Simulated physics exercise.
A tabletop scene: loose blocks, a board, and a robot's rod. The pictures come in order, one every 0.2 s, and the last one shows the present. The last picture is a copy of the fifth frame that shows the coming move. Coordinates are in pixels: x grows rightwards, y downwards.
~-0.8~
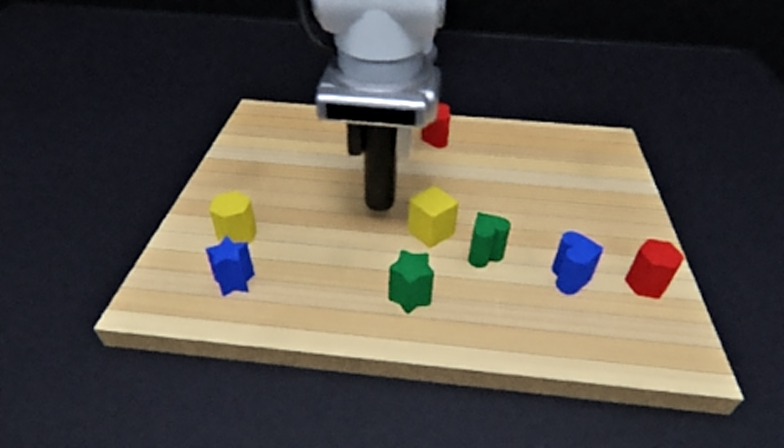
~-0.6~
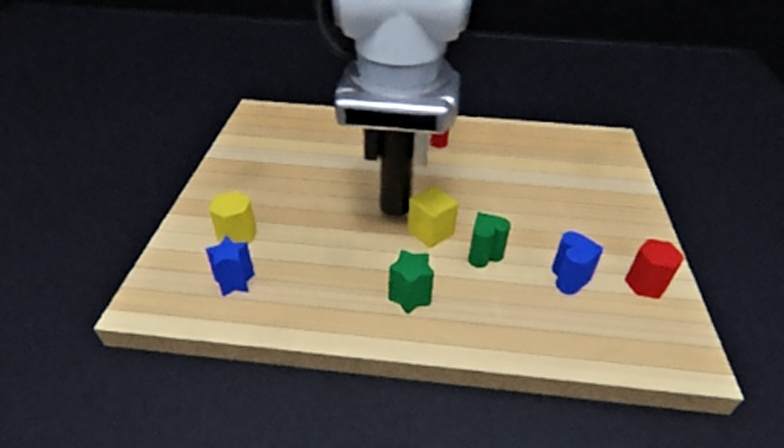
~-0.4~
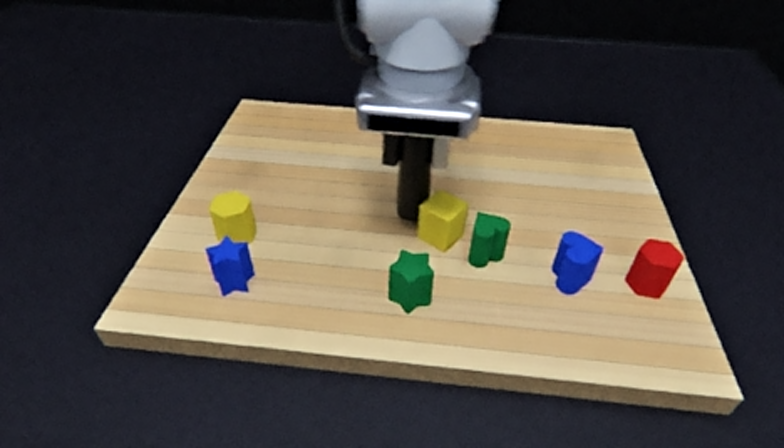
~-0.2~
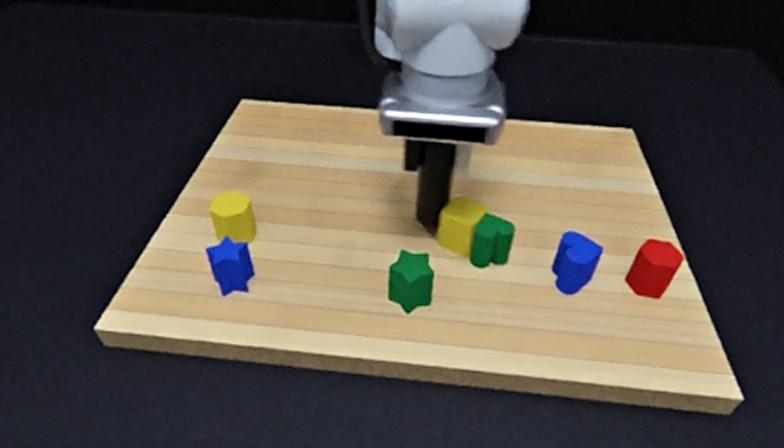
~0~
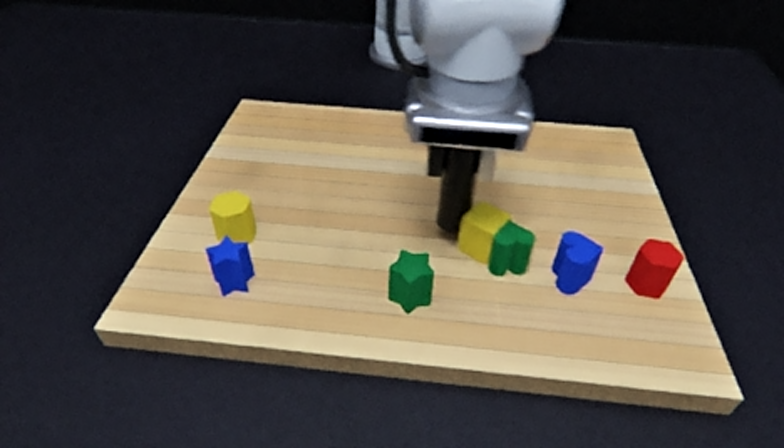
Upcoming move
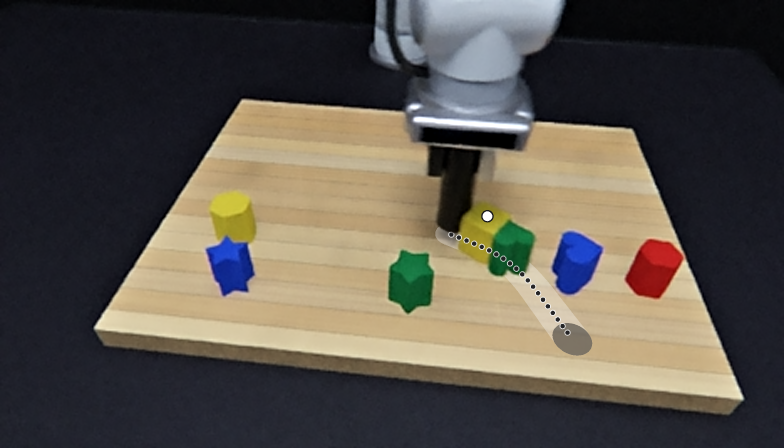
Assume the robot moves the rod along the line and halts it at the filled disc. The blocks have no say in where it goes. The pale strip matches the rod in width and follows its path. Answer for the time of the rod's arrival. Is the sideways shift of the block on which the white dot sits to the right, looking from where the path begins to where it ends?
That would be a no.
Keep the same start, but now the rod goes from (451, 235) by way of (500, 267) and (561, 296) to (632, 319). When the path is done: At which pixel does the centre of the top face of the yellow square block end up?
Pixel (689, 312).
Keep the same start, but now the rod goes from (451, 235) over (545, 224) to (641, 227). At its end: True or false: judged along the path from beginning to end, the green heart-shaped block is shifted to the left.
The statement is false.
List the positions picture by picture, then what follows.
Tip of the rod at (380, 201), middles of tops, yellow square block at (434, 200), green heart-shaped block at (490, 224), blue heart-shaped block at (581, 247), red hexagon at (662, 252), in the first picture.
Rod at (395, 206), nothing pushed, in the second picture.
Rod at (413, 211), yellow square block at (444, 204), in the third picture.
Rod at (432, 217), yellow square block at (465, 210), green heart-shaped block at (494, 225), in the fourth picture.
Rod at (453, 222), yellow square block at (487, 216), green heart-shaped block at (514, 234), blue heart-shaped block at (581, 247), red hexagon at (662, 252), in the fifth picture.
The line goes from (451, 235) via (500, 256) and (538, 293), ending at (572, 339); the dot is on the yellow square block.
On the path given first. One third of the way, rod at (503, 244); yellow square block at (542, 241); green heart-shaped block at (569, 263); blue heart-shaped block at (592, 251), turned 40° anticlockwise.
Two thirds of the way, rod at (542, 280); yellow square block at (588, 273), turned 20° anticlockwise; green heart-shaped block at (627, 287), turned 20° anticlockwise; blue heart-shaped block at (634, 264), turned 70° anticlockwise.
At the end, rod at (577, 327); yellow square block at (622, 298), turned 55° anticlockwise; green heart-shaped block at (660, 297), turned 55° anticlockwise; blue heart-shaped block at (643, 269), turned 95° anticlockwise; red hexagon at (665, 251).
